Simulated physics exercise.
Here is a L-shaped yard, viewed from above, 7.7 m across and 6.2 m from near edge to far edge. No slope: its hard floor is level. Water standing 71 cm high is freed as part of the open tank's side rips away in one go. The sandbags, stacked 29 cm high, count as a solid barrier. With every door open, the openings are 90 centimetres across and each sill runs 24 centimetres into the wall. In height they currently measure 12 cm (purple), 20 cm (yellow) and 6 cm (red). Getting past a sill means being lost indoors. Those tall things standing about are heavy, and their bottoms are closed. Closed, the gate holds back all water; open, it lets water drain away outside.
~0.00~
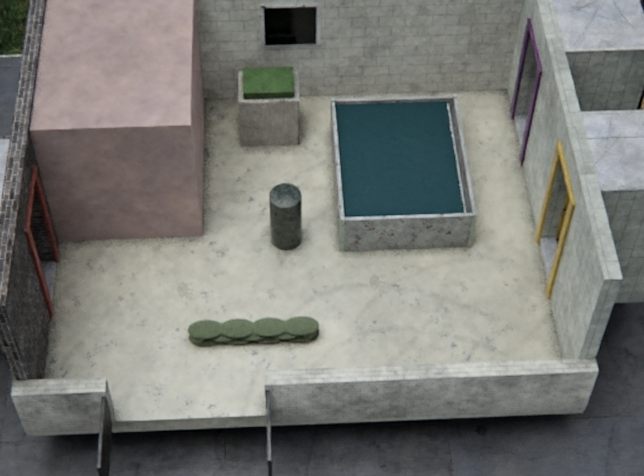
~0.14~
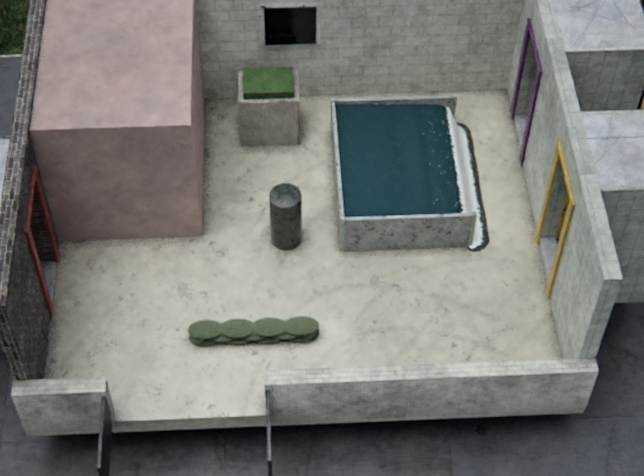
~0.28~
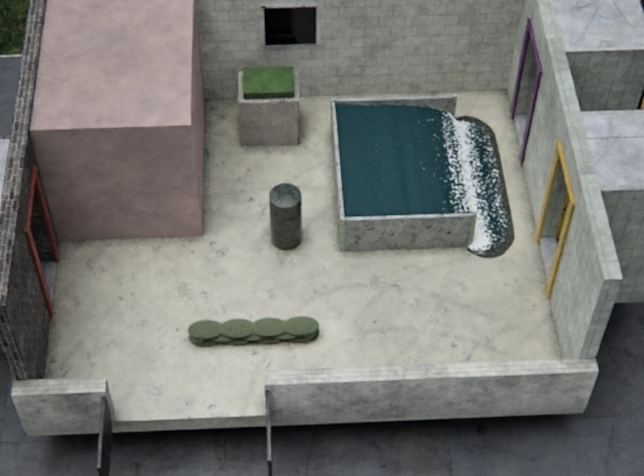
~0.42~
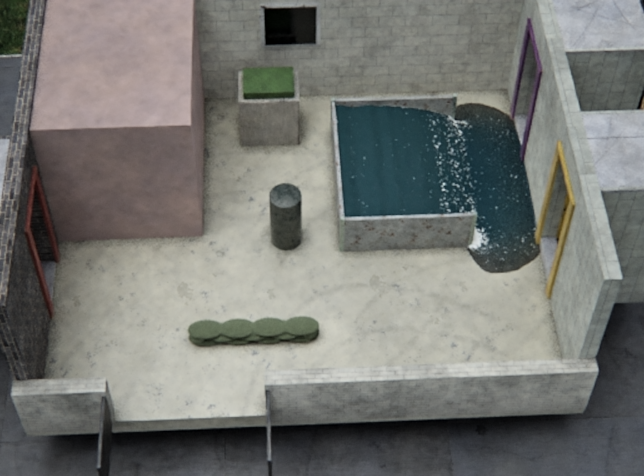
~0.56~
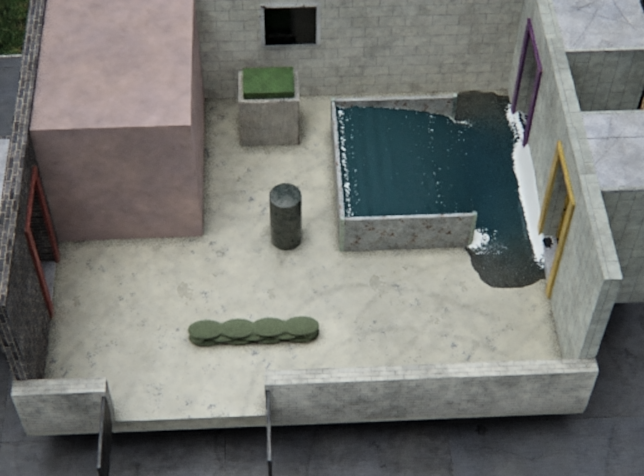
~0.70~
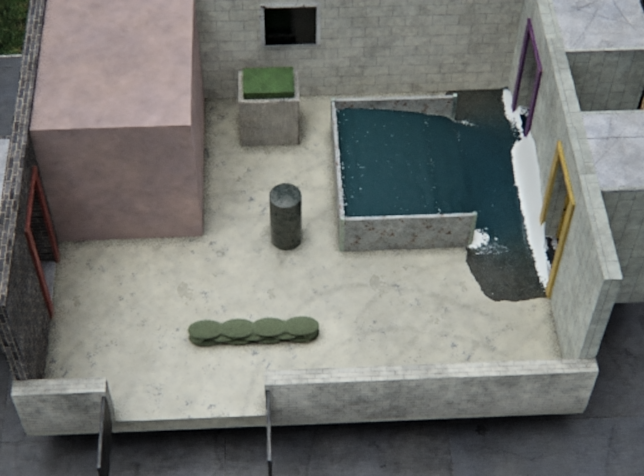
In a walled yard seen from above, dark water lies still in an open concrete tank near a pillar and a low green mound. The tank's right side gives way and water pours out in a foaming band, spreading rightward across the pale floor, then reaches the right wall and wets the foot of the yellow door.
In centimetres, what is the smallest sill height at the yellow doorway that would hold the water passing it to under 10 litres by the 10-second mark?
Close to 28 cm is just enough.
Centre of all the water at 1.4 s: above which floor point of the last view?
Approximately (445, 187).
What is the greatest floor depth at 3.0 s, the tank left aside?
I'd estimate roughly 36 cm.
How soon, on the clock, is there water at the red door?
Red 5.5 s.
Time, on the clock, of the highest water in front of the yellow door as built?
Around 1.4 s.
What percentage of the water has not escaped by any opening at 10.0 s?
Close to 80 in a hundred.
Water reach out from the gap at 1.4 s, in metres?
Distance from gap: Approx. 4.2 m.
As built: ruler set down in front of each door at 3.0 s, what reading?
Purple door: 26 cm; yellow door: 18 cm; red door: 0 cm.
After 1.4 s water covers 15 % of the floor, deepest (54 cm) near (521, 192); 29 cm at the yellow door, 7 litres in over its 20 cm sill.
After 3.0 s water covers 40 % of the floor, deepest (36 cm) near (300, 120); 18 cm at the yellow door, 38 litres in over its 20 cm sill.
After 10.0 s water covers 95 % of the floor, deepest (11 cm) near (60, 356); 7 cm at the yellow door, 39 litres in over its 20 cm sill.
At the yellow door as built, the water arrived by 0.6 s and peaked near 29 cm at 1.4 s.
With a sill of 23 cm, 27 litres would have come in within the 10 s; with 31 cm, 5 litres. So under 10 litres takes about 28 cm.
